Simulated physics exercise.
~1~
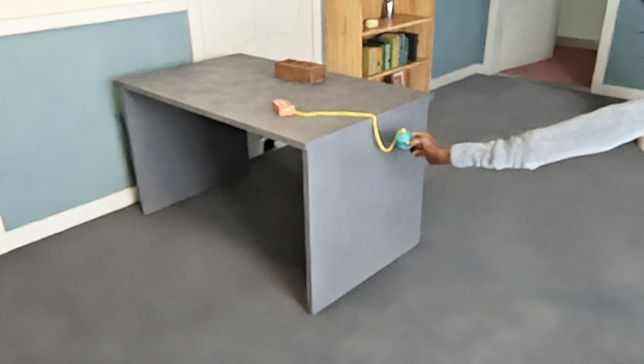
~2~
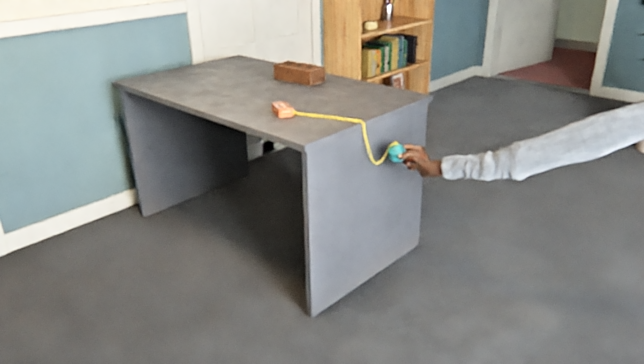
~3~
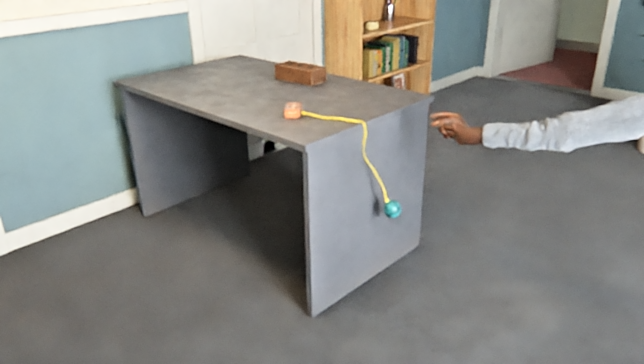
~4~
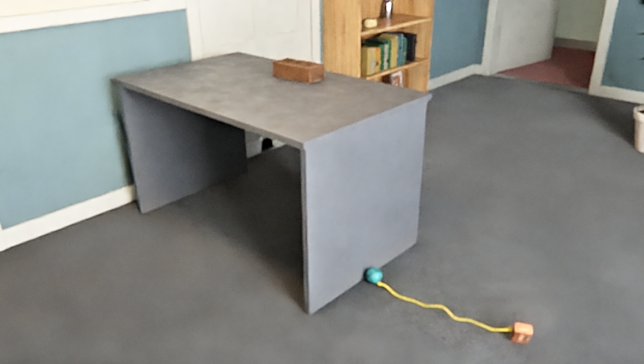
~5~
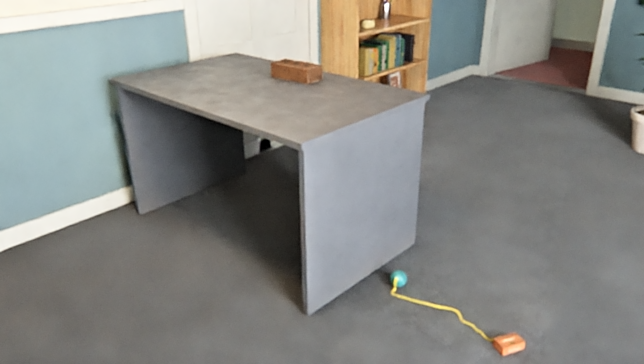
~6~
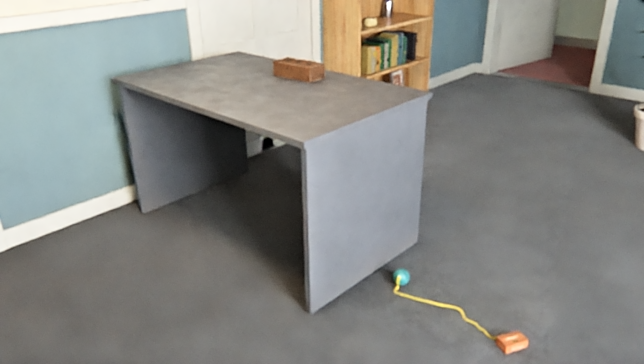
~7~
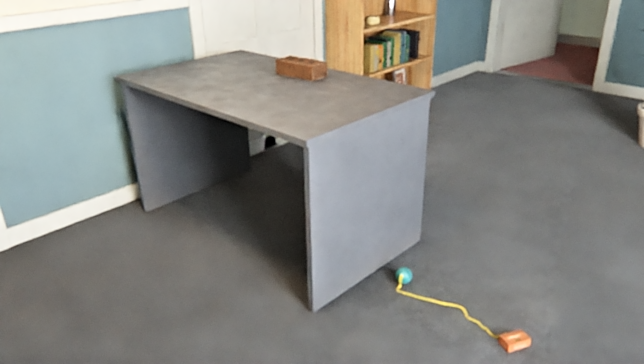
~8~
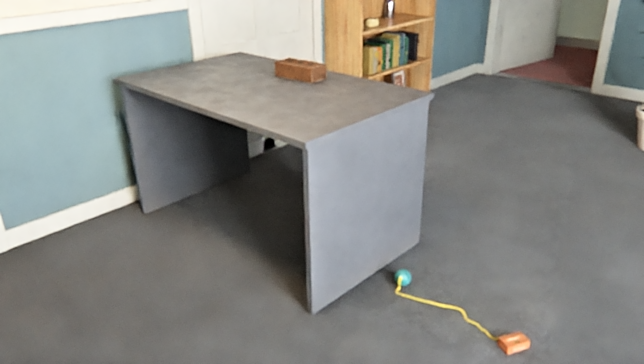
A hand releases a turquoise ball, which drops and pulls the orange box onto the floor.
